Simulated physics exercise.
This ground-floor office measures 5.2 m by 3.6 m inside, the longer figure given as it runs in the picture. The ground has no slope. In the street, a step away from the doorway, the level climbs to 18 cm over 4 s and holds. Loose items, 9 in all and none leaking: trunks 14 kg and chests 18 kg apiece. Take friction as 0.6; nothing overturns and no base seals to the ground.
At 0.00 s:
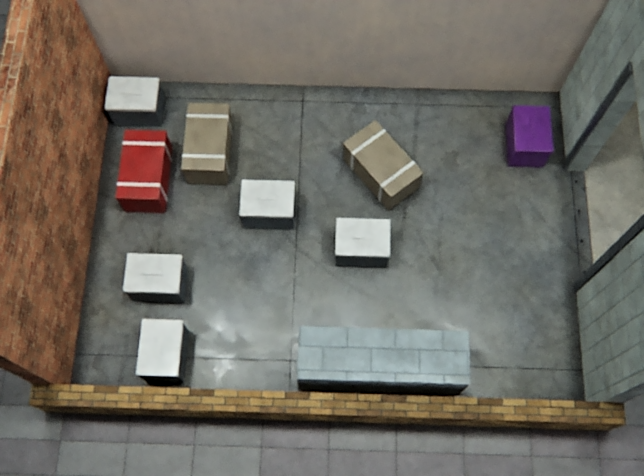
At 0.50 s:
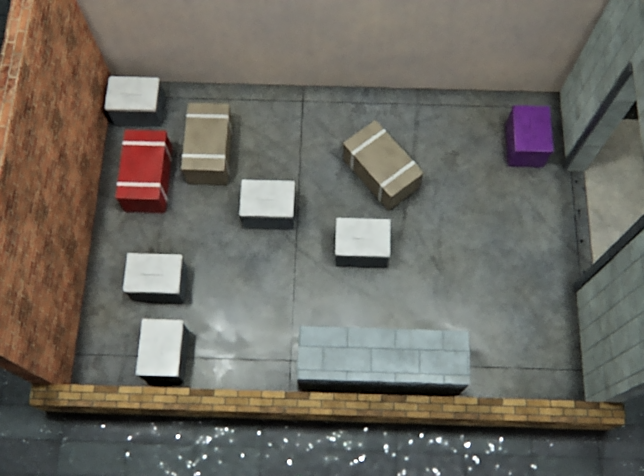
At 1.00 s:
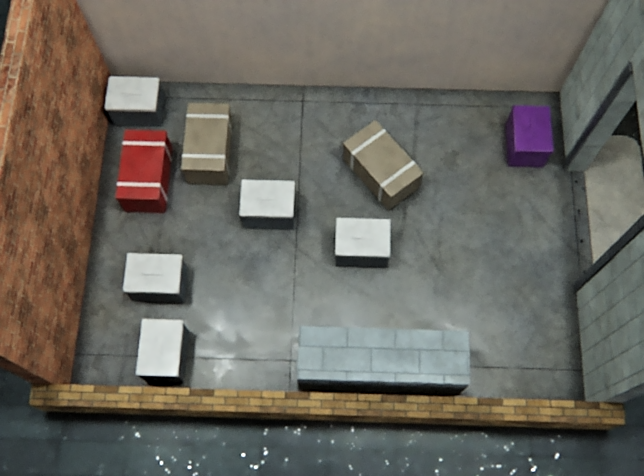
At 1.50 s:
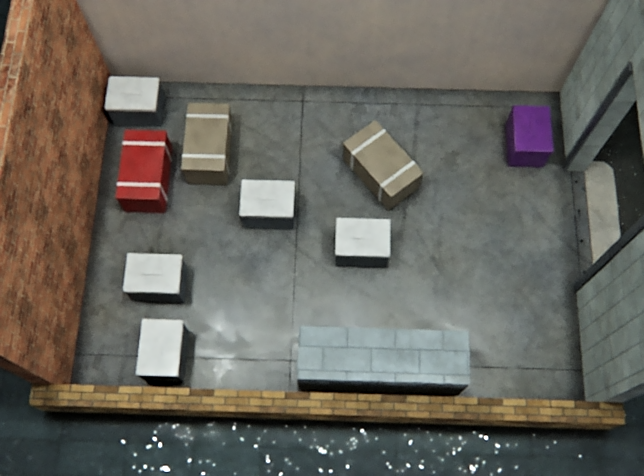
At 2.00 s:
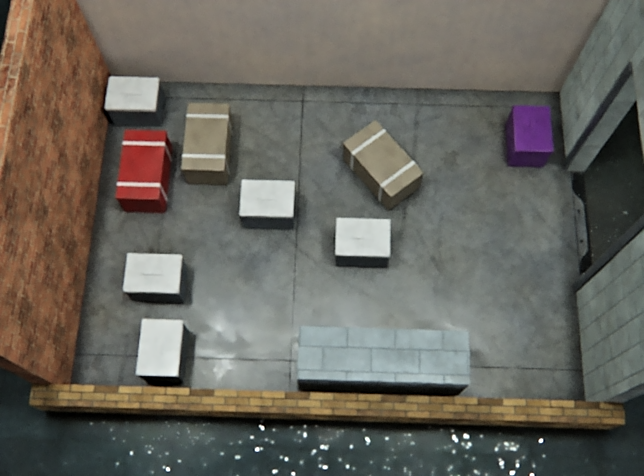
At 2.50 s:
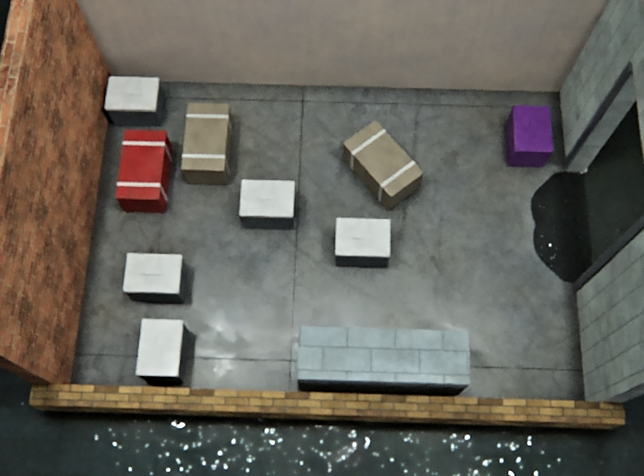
Dark, glinting water spread over the street along the front wall, then showed outside the doorway on the right and crept just inside onto the floor, while the trunks and chests stayed still.
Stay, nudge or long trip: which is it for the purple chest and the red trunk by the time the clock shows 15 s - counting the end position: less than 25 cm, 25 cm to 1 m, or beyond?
The purple chest holds its place; the red trunk ends far away.
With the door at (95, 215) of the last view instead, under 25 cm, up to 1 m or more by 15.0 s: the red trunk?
In that case the red trunk gets carried off.
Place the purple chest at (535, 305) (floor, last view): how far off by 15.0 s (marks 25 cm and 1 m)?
It stays put.
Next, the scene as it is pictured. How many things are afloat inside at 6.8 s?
0 of them.
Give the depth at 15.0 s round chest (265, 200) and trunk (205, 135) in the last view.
Roughly 12 and 12 cm.
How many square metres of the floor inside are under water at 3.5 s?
About 2.0 m2.
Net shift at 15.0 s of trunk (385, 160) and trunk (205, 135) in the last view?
In that order: 200 cm, 140 cm.
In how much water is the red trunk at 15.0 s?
About 13 cm.
After 3.5 s the purple chest is near (533, 128), 0.0 m from its start, aground; the red trunk is near (141, 164), 0.0 m from its start, aground; 0 afloat.
After 6.8 s the purple chest is near (533, 128), 0.0 m from its start, aground; the red trunk is near (141, 164), 0.0 m from its start, aground; 0 afloat.
After 11.0 s the purple chest is near (533, 128), 0.0 m from its start, aground; the red trunk is near (101, 229), 0.8 m from its start, afloat; 5 afloat.
After 15.0 s the purple chest is near (533, 128), 0.0 m from its start, aground; the red trunk is near (101, 337), 1.9 m from its start, afloat; 8 afloat.
